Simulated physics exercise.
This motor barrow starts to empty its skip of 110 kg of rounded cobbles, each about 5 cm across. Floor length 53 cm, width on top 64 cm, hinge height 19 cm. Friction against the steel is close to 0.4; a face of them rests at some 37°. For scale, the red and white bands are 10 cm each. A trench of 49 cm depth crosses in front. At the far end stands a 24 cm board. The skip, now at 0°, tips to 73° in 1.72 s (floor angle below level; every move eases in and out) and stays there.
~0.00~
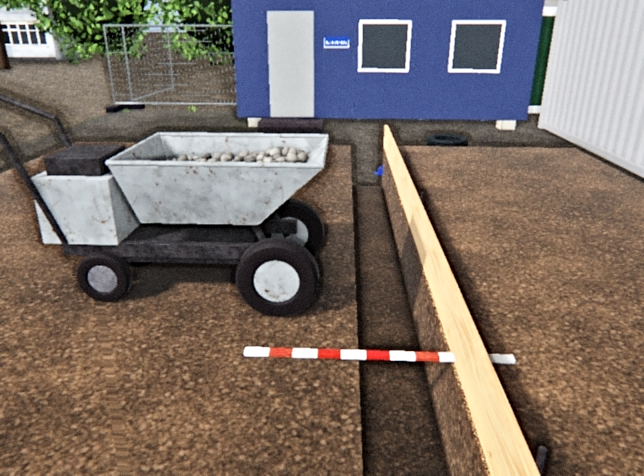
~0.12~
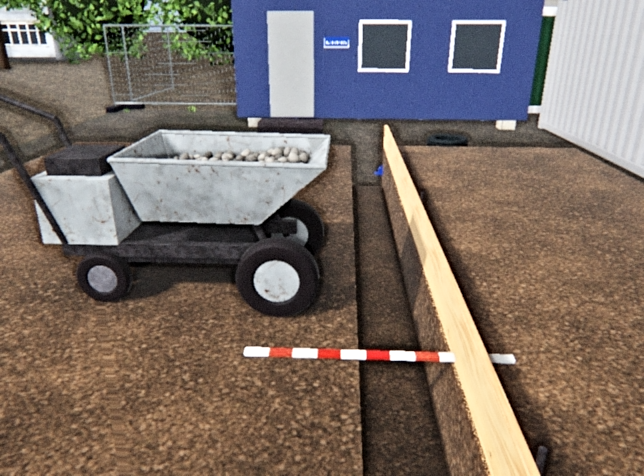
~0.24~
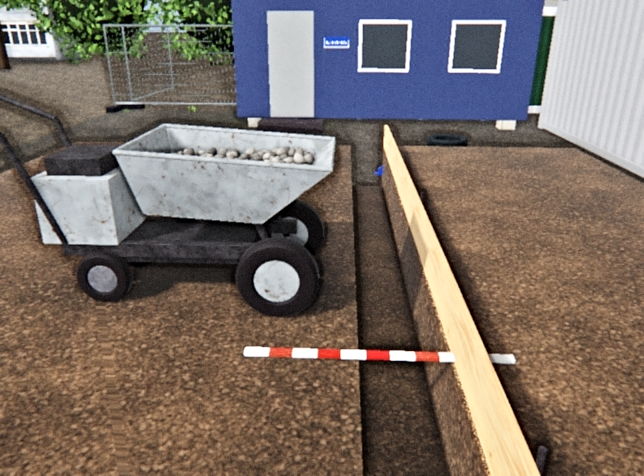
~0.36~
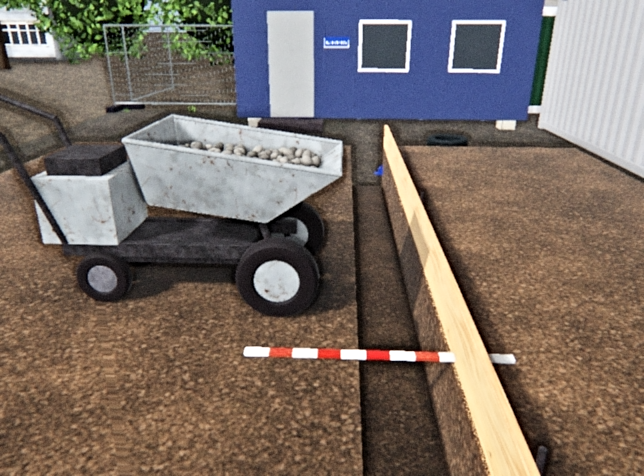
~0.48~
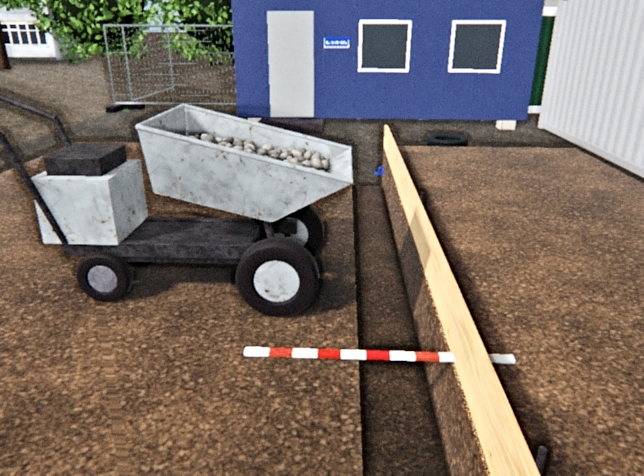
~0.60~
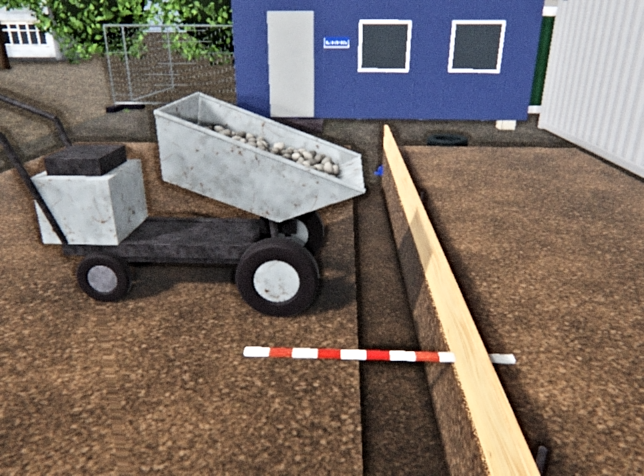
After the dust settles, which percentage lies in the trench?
Roughly 96 per cent ends in the trench.
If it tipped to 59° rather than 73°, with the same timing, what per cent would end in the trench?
It would be near 90 per cent.
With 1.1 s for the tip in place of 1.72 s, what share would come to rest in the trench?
It would be near 90 per cent.
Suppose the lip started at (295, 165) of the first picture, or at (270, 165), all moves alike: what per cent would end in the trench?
First some 100, then 100 per cent.
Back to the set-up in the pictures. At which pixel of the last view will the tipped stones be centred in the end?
Their middle is at about (398, 357).
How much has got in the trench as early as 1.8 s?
About 50 per cent by then.
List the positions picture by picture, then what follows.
In the first picture, the skip is at 0°, its lip at (323, 166); the top of the load is at (276, 156).
In the second picture, lip at (325, 167), floor tilted 1°, highest stones at (275, 155); the stones move at 0.1 m/s on average.
In the third picture, lip at (332, 170), floor tilted 4°, highest stones at (223, 156); the stones move at 0.3 m/s on average.
In the fourth picture, the skip is at 8°, its lip at (341, 175); the top of the load is at (200, 150); the stones move at 0.4 m/s on average.
In the fifth picture, lip at (352, 182), floor tilted 14°, highest stones at (197, 141); the stones move at 0.5 m/s on average.
In the sixth picture, the skip is at 20°, its lip at (364, 191); the top of the load is at (208, 132); the stones move at 0.5 m/s on average.
After 1.3 s the floor is at 62°; 99 % in the skip, 1 % in the trench; the foremost stones are at (408, 244).
After 1.8 s the floor is at 73°; 45 % in the skip, 52 % in the trench, 3 % past the trench; the foremost stones are at (484, 282).
After 2.2 s the floor is at 73°; 15 % in the skip, 81 % in the trench, 4 % past the trench; the foremost stones are at (531, 292).
After 4.1 s the floor is at 73°; 0 % in the skip, 96 % in the trench, 4 % past the trench; the foremost stones are at (546, 293).
